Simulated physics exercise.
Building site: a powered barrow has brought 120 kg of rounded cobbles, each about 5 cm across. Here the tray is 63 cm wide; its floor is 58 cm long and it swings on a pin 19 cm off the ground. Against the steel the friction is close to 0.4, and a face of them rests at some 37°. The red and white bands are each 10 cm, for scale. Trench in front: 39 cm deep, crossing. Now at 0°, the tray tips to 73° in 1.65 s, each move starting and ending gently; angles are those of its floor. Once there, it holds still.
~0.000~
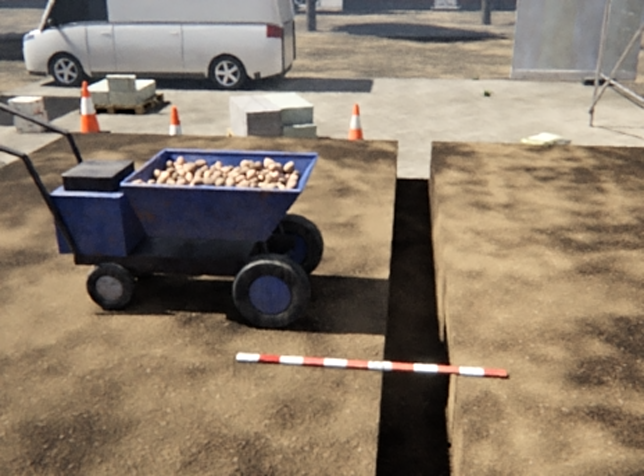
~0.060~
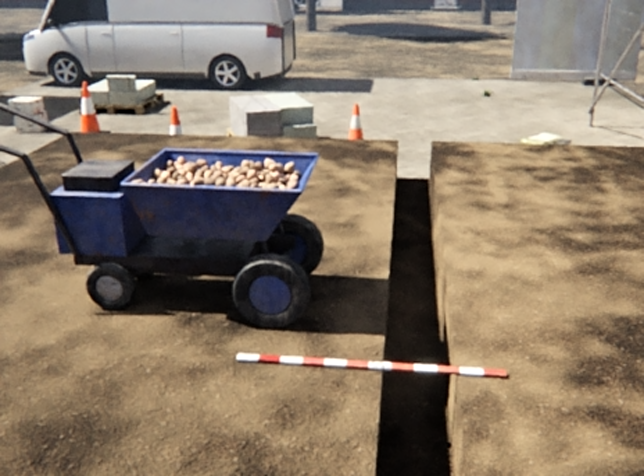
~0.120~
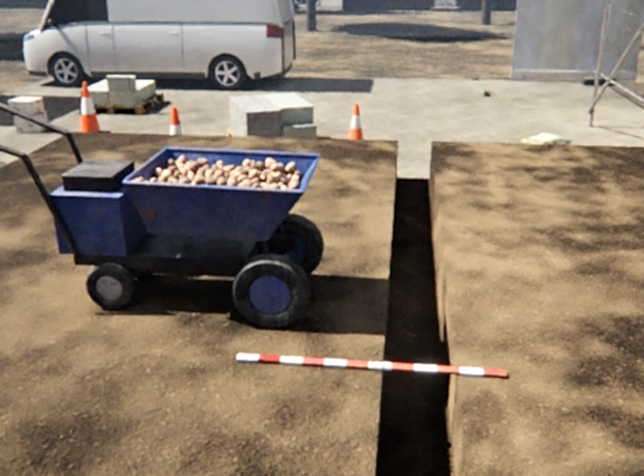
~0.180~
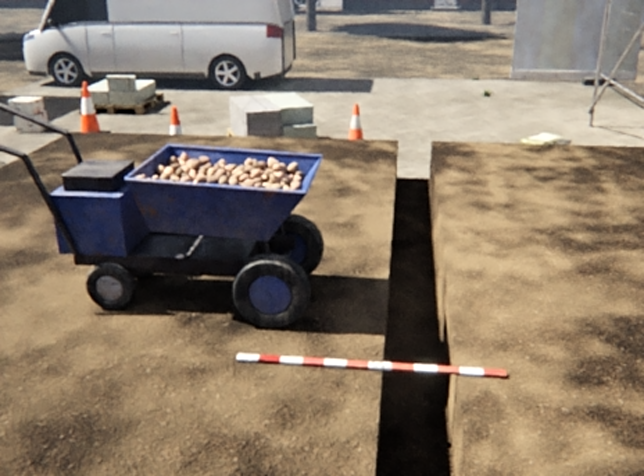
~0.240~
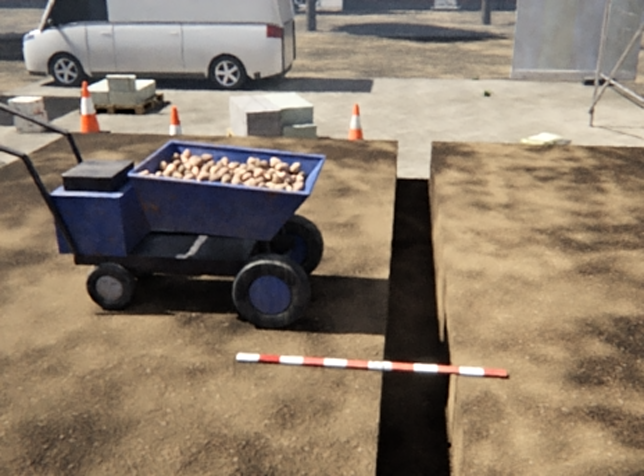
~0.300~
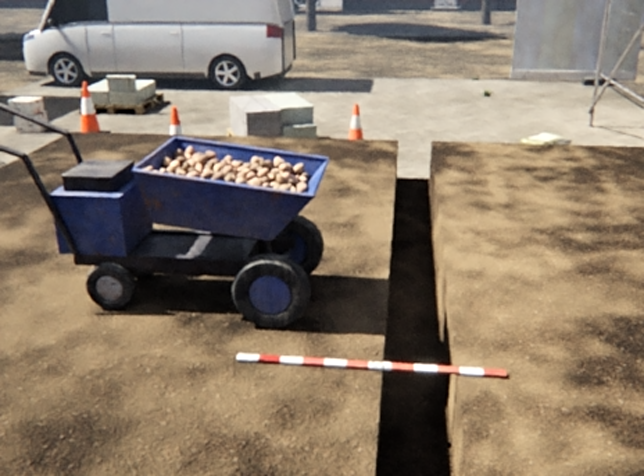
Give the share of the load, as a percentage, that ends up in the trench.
96 %.
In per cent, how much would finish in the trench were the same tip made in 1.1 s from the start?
I'd put it at roughly 90 per cent.
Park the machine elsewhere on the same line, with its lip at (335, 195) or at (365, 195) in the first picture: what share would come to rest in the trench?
Near 65 then near 30 percent.
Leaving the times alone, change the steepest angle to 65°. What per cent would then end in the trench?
In that case some 80 per cent.
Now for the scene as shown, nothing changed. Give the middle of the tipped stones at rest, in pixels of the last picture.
Roughly (419, 355), I'd say.
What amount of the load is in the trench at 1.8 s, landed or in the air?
I'd say near 50 per cent at that time.
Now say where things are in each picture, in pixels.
In the first picture, lip at (301, 192), floor tilted 0°, highest stones at (229, 170).
In the second picture, lip at (301, 192), floor tilted 0°, highest stones at (229, 170); the stones move at 0.1 m/s on average.
In the third picture, lip at (303, 192), floor tilted 1°, highest stones at (226, 170); the stones move at 0.2 m/s on average.
In the fourth picture, the tray is at 2°, its lip at (306, 193); the top of the load is at (205, 169); the stones move at 0.2 m/s on average.
In the fifth picture, the tray is at 4°, its lip at (309, 195); the top of the load is at (191, 164); the stones move at 0.3 m/s on average.
In the sixth picture, the tray is at 6°, its lip at (313, 196); the top of the load is at (189, 161); the stones move at 0.4 m/s on average.
After 1.2 s the floor is at 62°; 99 % in the tray, 1 % in the trench; the foremost stones are at (395, 259).
After 1.8 s the floor is at 73°; 50 % in the tray, 48 % in the trench, 3 % past the trench; the foremost stones are at (484, 309).
After 2.1 s the floor is at 73°; 23 % in the tray, 74 % in the trench, 4 % past the trench; the foremost stones are at (541, 308).
After 4.1 s the floor is at 73°; 0 % in the tray, 96 % in the trench, 4 % past the trench; the foremost stones are at (565, 306).
